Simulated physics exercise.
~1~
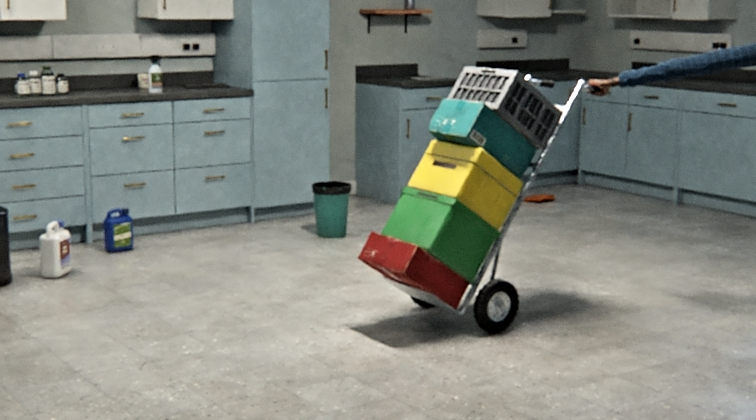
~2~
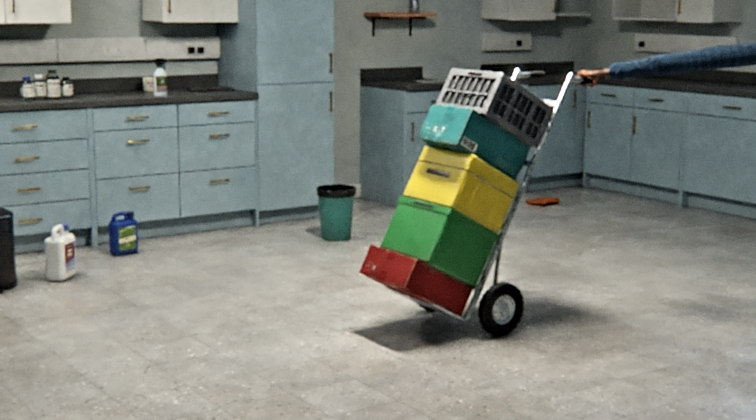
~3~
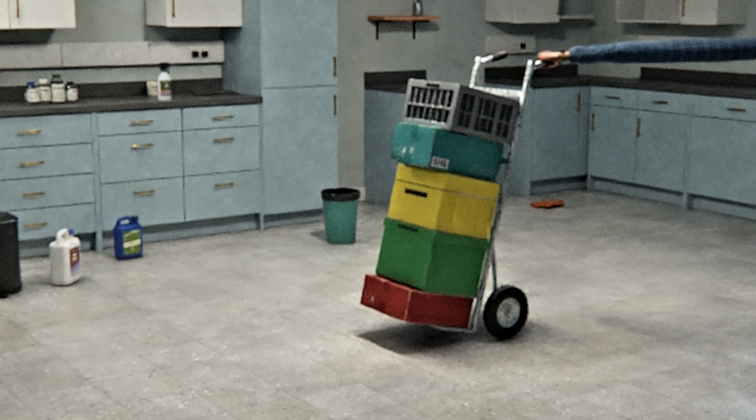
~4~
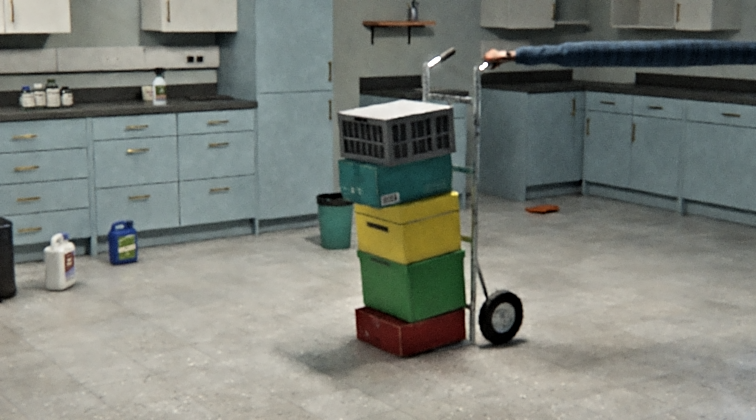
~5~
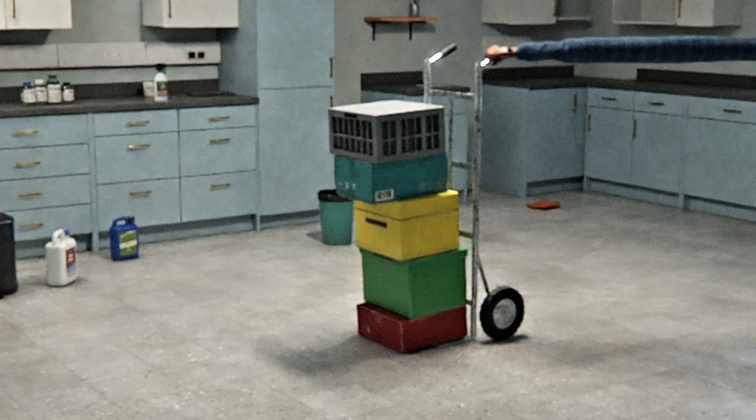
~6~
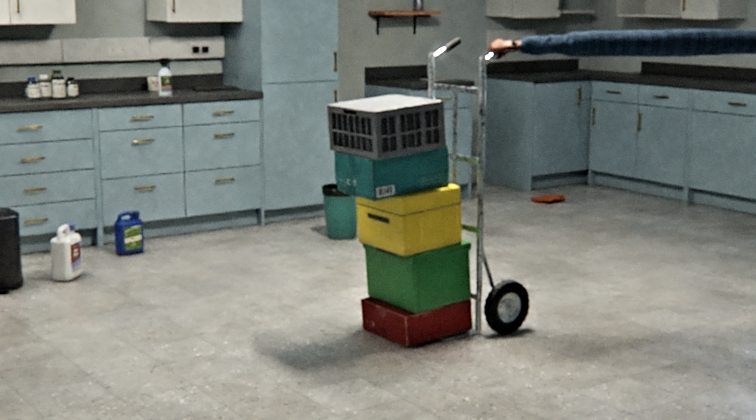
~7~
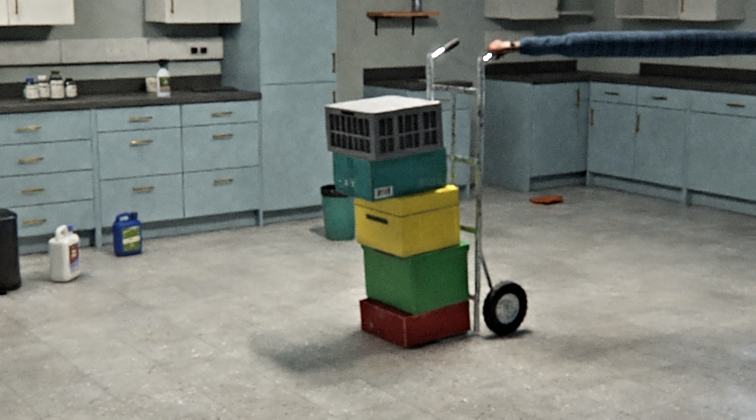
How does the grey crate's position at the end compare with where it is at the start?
It starts at the top of the tilted stack, close to the truck's handles, and ends farther left and slightly lower, still on top of the turquoise box with the truck upright.
